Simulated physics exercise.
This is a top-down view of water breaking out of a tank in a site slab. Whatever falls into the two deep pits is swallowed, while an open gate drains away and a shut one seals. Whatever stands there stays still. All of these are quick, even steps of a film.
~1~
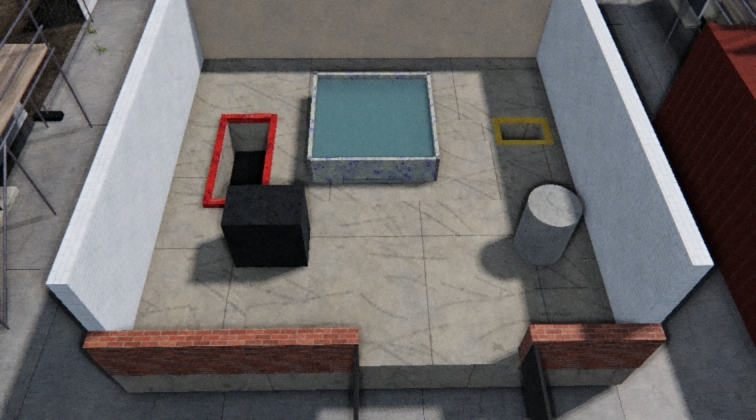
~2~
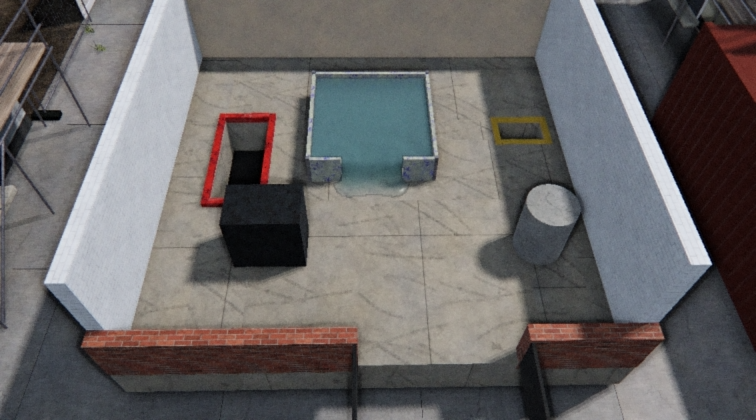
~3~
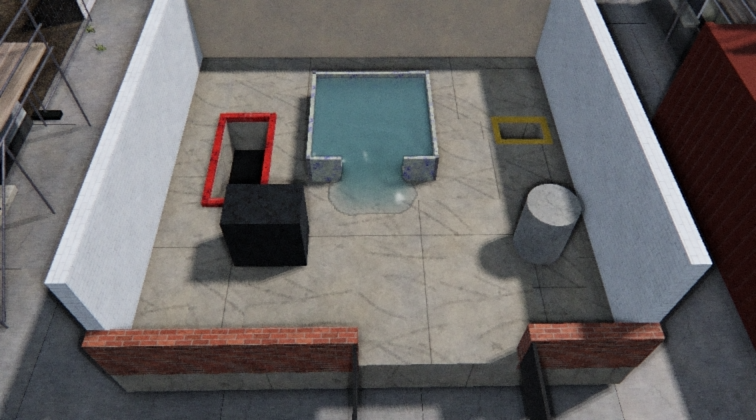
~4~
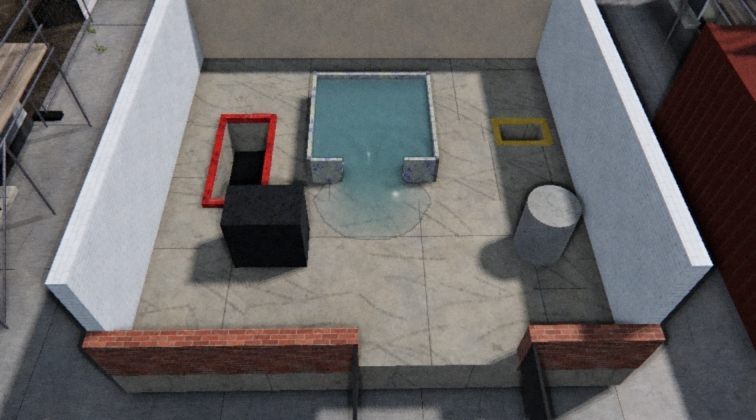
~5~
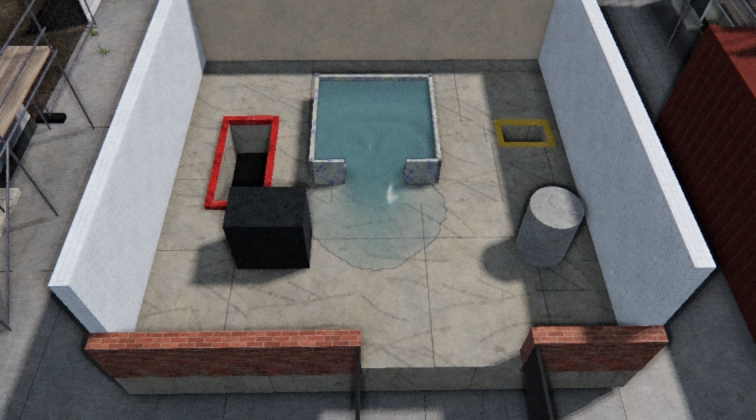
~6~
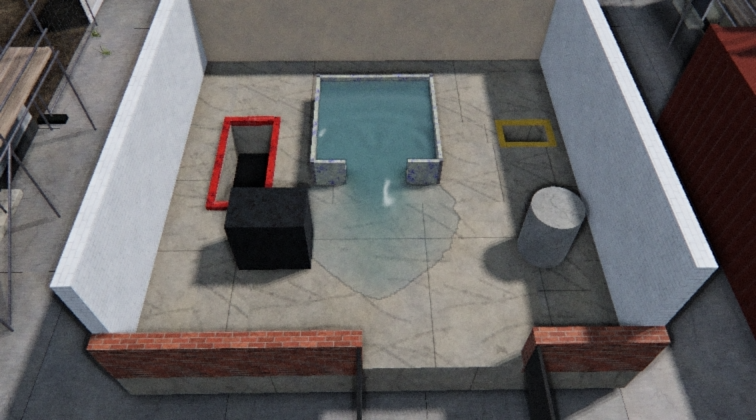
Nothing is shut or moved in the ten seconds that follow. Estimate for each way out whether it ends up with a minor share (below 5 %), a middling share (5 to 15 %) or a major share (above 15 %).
One by one: The gate ends up high - past fifteen per cent; the red pit ends up low - beneath five per cent; the yellow pit ends up low - beneath five per cent.
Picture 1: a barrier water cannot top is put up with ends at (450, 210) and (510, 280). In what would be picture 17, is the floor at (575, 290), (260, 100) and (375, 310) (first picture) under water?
The first location is not reached, the second is not reached, and the third is soaked through.
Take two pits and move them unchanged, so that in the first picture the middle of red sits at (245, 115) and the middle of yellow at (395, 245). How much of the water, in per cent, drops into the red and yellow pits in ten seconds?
Roughly: Red pit 0 %, yellow pit 35 %.
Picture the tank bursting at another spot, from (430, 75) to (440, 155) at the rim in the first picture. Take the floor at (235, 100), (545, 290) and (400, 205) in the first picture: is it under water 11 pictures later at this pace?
Note, points one to three: Unreached / unreached / unreached.
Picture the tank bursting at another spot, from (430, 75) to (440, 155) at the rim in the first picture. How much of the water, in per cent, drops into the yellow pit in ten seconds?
Share to the yellow pit: 50 in a hundred.
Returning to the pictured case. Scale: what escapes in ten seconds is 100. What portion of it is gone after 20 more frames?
I get 40 percent.
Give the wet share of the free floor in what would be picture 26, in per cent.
About 40 in a hundred.
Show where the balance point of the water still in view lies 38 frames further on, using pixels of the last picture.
Near (352, 203).
A moment on, water covers 20 % of the floor; the gate 1 %, the red pit 0 %, the yellow pit 0 %.
Next, water covers 30 % of the floor; the gate 5 %, the red pit 0 %, the yellow pit 0 %.
Then, water covers 40 % of the floor; the gate 15 %, the red pit 0 %, the yellow pit 0 %.
Later, water covers 50 % of the floor; the gate 27 %, the red pit 0 %, the yellow pit 0 %.
In the end, water covers 65 % of the floor; the gate 38 %, the red pit 0 %, the yellow pit 1 %.
